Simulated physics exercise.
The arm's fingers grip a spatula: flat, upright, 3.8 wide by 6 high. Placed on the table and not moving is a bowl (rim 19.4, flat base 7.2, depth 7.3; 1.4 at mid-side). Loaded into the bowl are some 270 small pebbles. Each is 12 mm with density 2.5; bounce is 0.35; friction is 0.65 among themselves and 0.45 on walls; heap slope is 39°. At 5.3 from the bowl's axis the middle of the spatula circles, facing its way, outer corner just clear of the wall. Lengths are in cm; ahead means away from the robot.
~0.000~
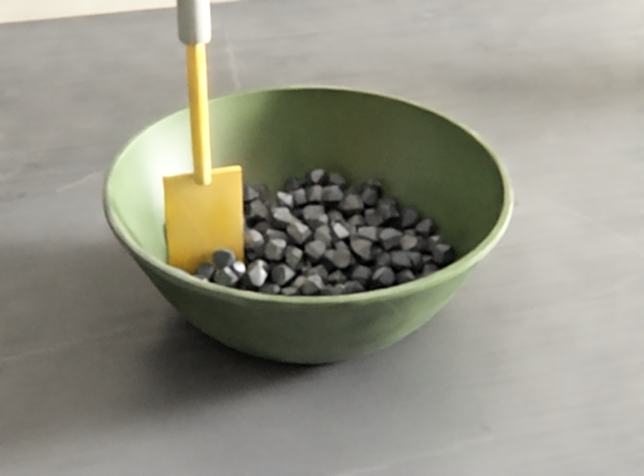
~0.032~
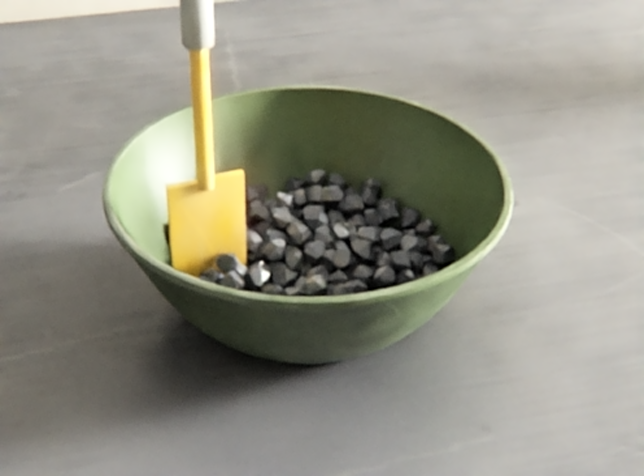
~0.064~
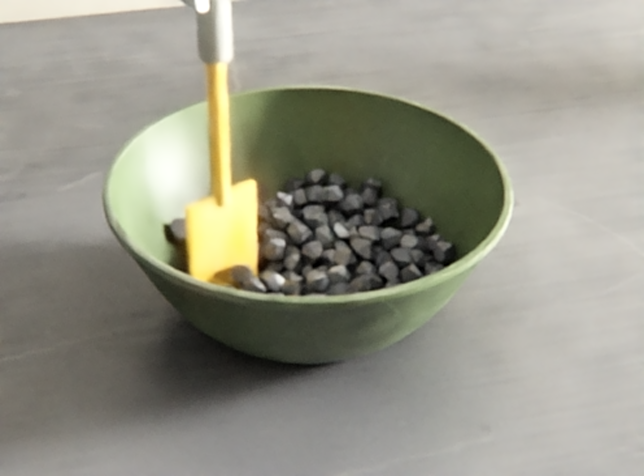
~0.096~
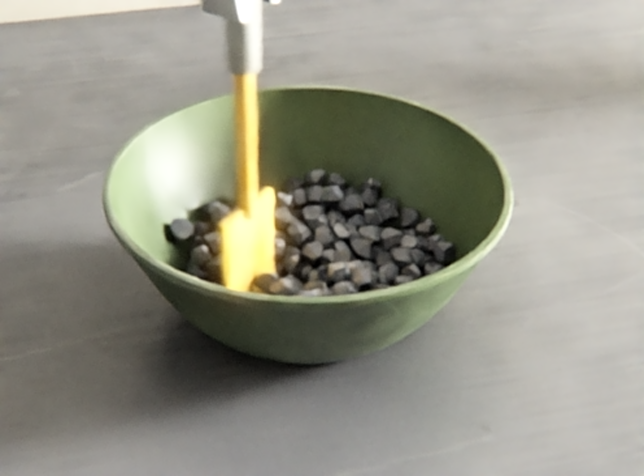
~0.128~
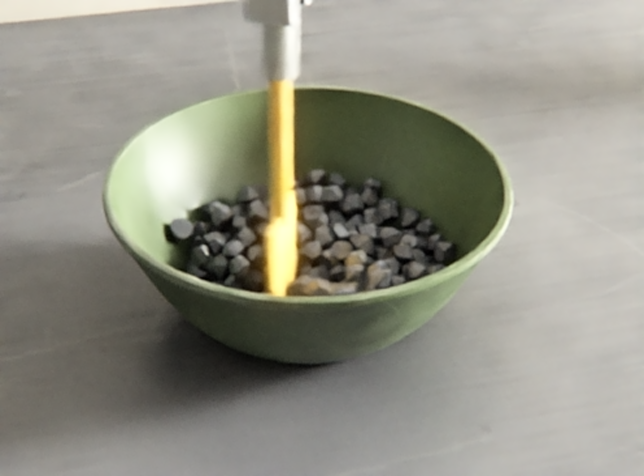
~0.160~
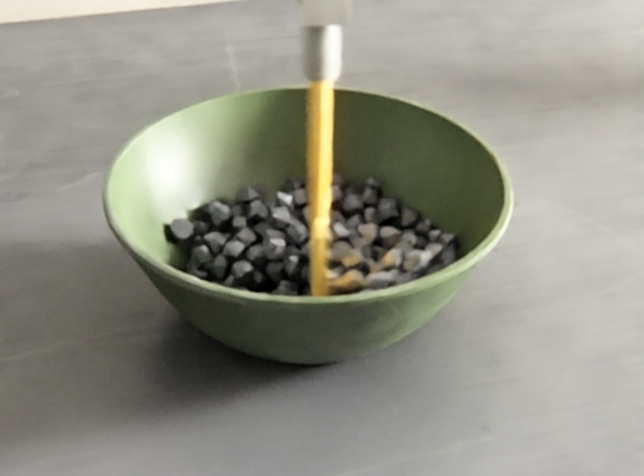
Yellow spatula on a grey tool sweeping rightward through dark pebbles in a green bowl, turning edge-on as the bowl stays still.
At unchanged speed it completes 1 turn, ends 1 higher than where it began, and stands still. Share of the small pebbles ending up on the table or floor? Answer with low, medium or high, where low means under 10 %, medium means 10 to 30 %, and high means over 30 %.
Low.
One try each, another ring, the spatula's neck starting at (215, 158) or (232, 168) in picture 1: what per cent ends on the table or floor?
Close to 0 per cent for the first and close to 0 per cent for the second.
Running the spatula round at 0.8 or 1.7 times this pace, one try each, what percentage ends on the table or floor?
Around 0 percent on the first try and 15 percent on the second.
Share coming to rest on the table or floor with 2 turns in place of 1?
Then some 10 per cent.
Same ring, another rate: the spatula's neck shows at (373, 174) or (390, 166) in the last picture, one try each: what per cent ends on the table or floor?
Some 10 and 10 per cent respectively.
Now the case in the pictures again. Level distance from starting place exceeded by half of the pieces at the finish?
Reading: Around 5 cm.
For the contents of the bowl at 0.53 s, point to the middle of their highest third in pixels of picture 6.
Near pixel (206, 190).
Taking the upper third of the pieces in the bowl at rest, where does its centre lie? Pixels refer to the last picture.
Looks like roughly (244, 280) to me.
After 0.35 s, 188° round, highest piece 8 above the table; 272 in the bowl.
After 0.53 s, 295° round, highest piece 9 above the table; 264 in the bowl, 4 on the table or floor, 4 in flight or on the tool.
After 0.82 s, 0° round, highest piece 7 above the table; 262 in the bowl, 10 on the table or floor.
After 1.52 s, 0° round, highest piece 7 above the table; 262 in the bowl, 10 on the table or floor.
In the end, 262 in the bowl, 10 on the table or floor. That is 4 % on the table or floor.
